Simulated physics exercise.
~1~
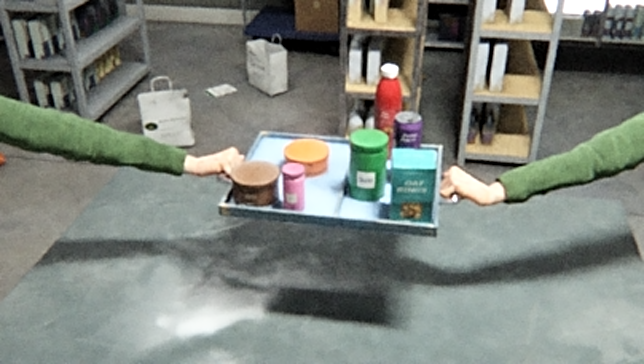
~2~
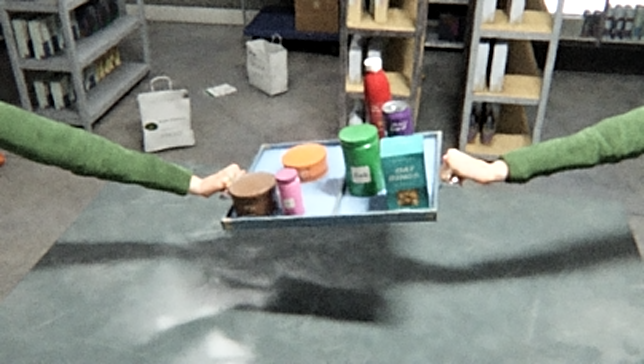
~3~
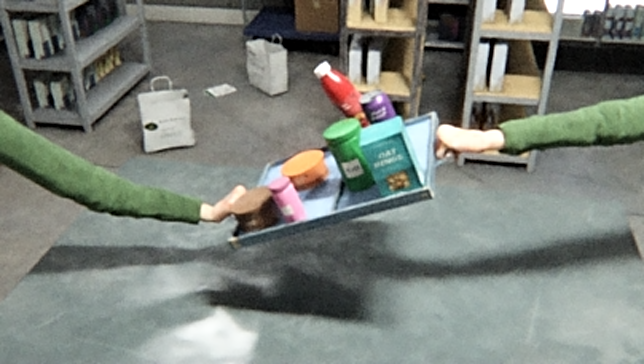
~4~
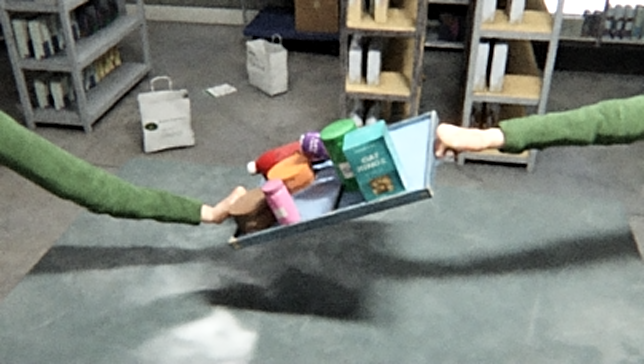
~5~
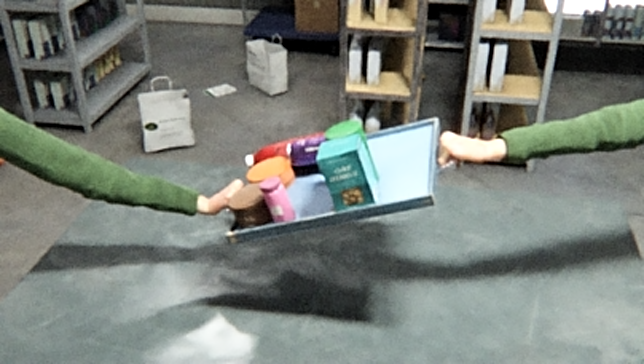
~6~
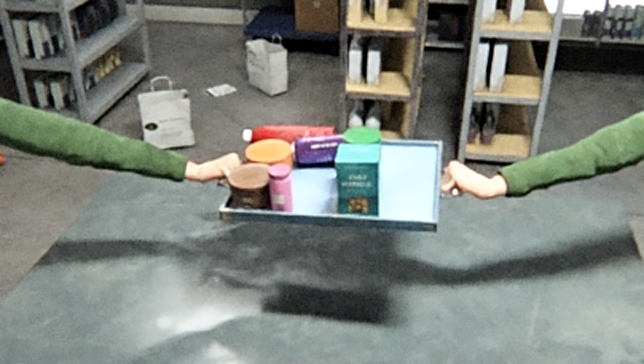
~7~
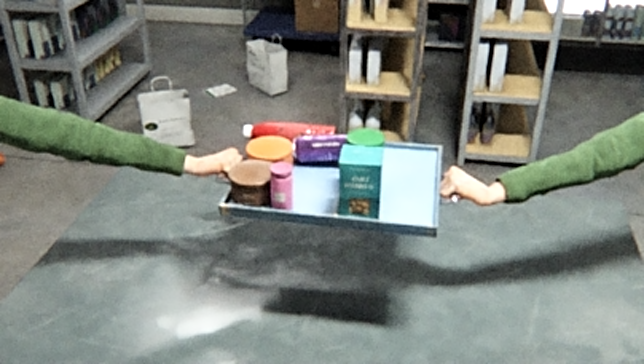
Above a table in a room with shelves, two green-sleeved hands tilt a tray of containers down to the left, toppling the red bottle and purple can as other items slide left, then level it with both lying down and the green jar and turquoise carton upright.
